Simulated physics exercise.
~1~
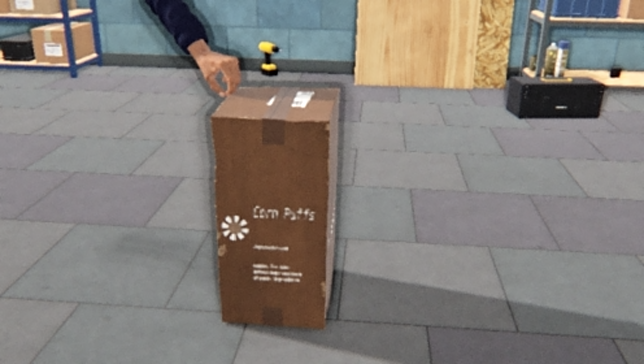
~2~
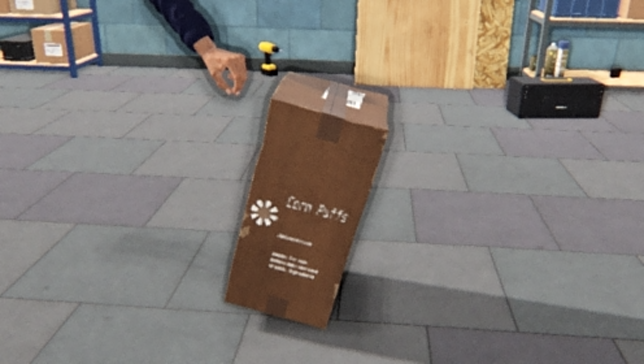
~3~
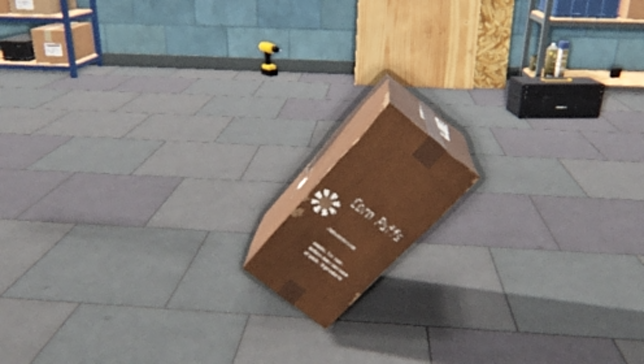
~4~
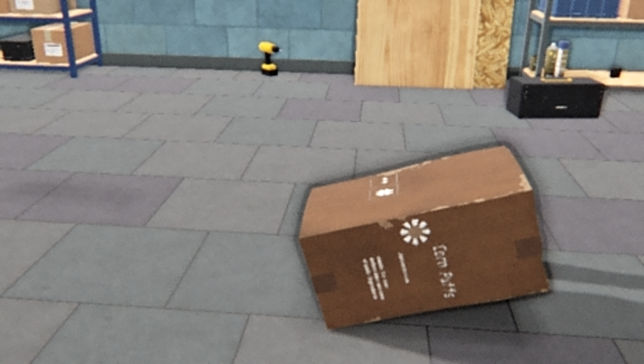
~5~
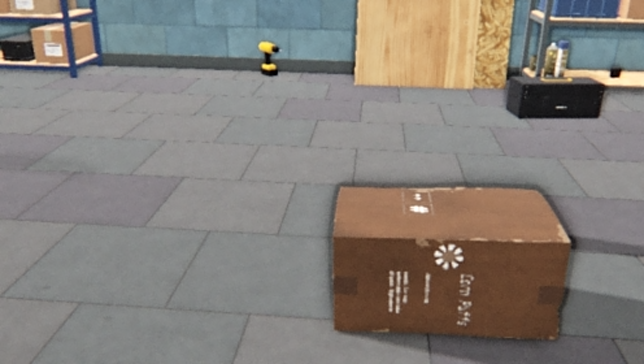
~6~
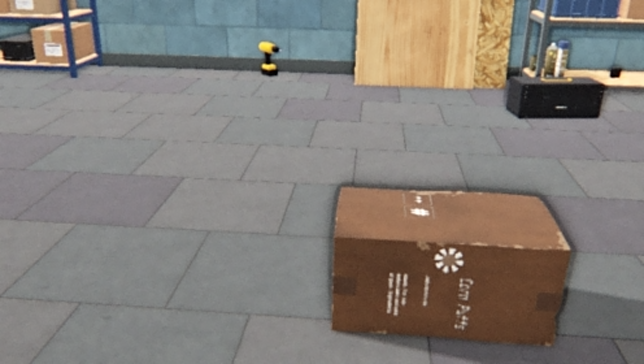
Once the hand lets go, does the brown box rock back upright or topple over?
The brown box topples over to the right and ends up lying on its side.
On a grey tiled floor, a hand drawing back from a tall brown box as it tips right and lands on its side.
